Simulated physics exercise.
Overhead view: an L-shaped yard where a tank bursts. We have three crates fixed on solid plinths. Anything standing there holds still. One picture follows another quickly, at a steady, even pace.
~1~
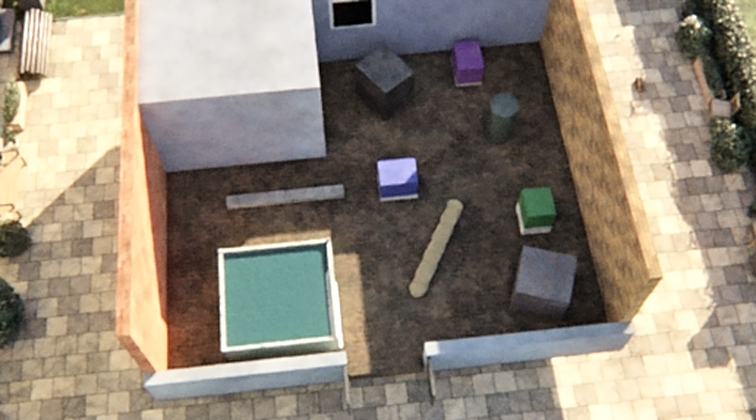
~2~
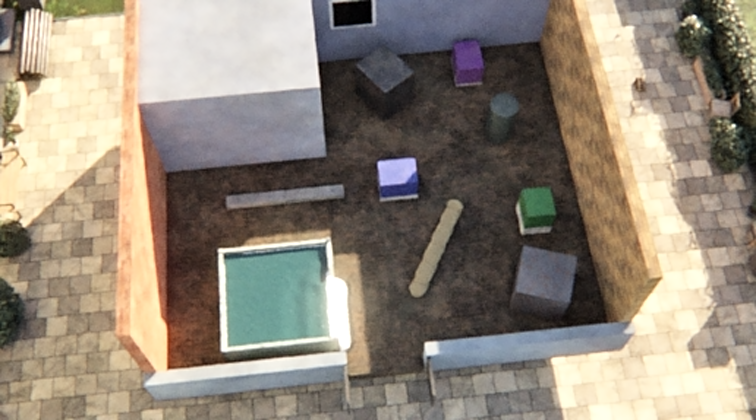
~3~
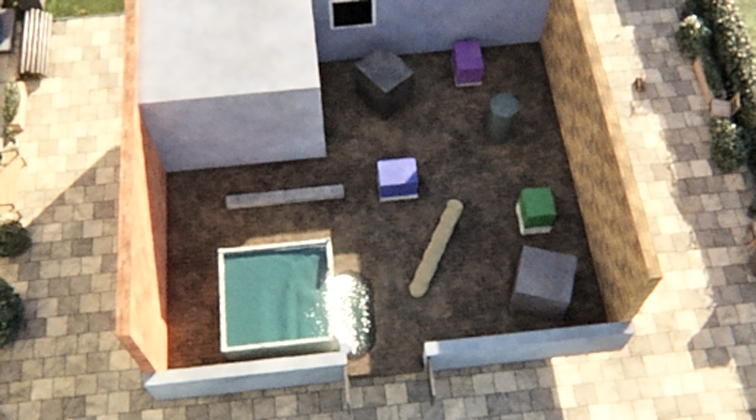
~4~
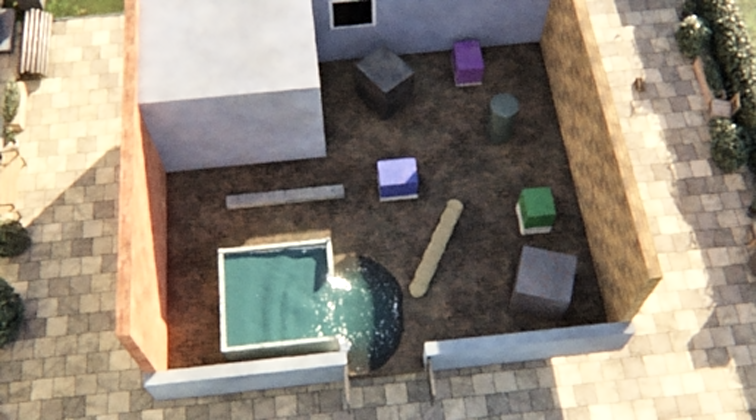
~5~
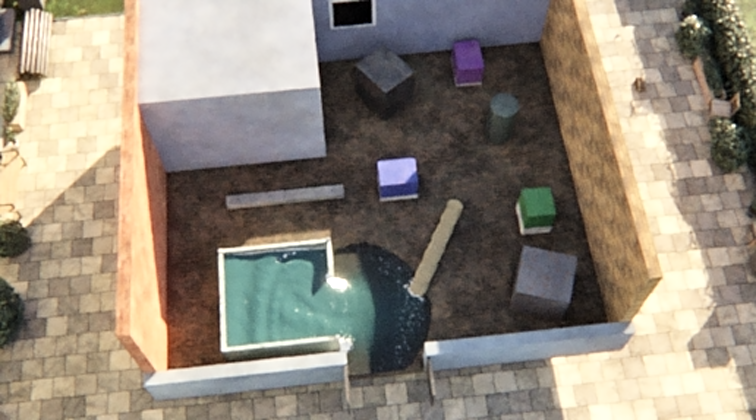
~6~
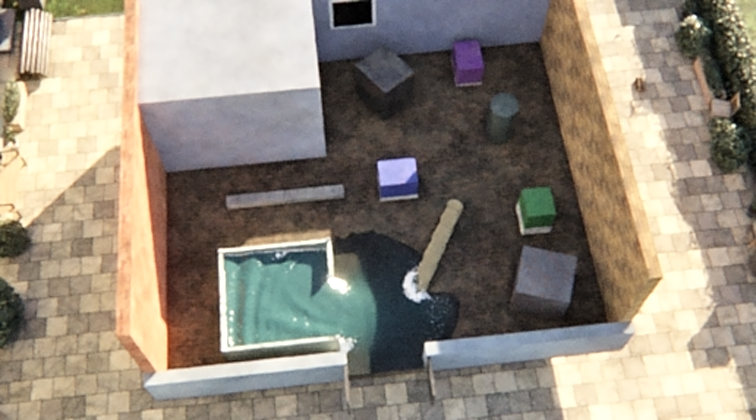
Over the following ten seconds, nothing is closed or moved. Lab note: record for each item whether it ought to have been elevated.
One by one: The blue crate will have water on it; the green crate will have no water on it; the purple crate will have water on it.
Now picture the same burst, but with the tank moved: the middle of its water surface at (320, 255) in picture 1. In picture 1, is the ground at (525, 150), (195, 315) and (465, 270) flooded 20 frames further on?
Results in order - swamped, left untouched, swamped.
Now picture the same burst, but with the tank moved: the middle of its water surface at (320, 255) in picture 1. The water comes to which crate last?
That would be the one in purple.
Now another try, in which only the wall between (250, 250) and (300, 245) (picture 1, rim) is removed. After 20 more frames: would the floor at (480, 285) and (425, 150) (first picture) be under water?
Taking the two spots in turn: Parched and swamped.
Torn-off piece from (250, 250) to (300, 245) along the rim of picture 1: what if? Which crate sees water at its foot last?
My pick is the crate marked green.
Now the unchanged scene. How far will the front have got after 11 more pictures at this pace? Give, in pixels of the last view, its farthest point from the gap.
Farthest reach: (607, 335).
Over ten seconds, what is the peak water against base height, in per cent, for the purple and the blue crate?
Some 180 and 140 % respectively.
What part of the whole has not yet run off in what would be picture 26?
Close to 88 %.
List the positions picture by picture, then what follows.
In the first picture, still water in the open tank at (278, 295).
In the second picture, the front is at (345, 349), out from the gap at (334, 311).
In the third picture, water pours out at (334, 312) and has run to a hidden place.
In the fourth picture, water pours out at (334, 312) and has run to (395, 286).
In the fifth picture, water pours out at (334, 312) and has run to (426, 314).
In the sixth picture, the front is at (455, 305), out from the gap at (334, 312).
A moment on, water covers 20 % of the floor; the blue crate not reached, the green crate not reached, the purple crate not reached.
Next, water covers 25 % of the floor; the blue crate water round its plinth, the green crate water round its plinth, the purple crate not reached.
Then, water covers 45 % of the floor; the blue crate water round its plinth, the green crate water round its plinth, the purple crate water round its plinth.
Later, water covers 65 % of the floor; the blue crate water round its plinth, the green crate water round its plinth, the purple crate water round its plinth.
In the end, water covers 80 % of the floor; the blue crate was topped, the green crate stayed above the water, the purple crate was topped.
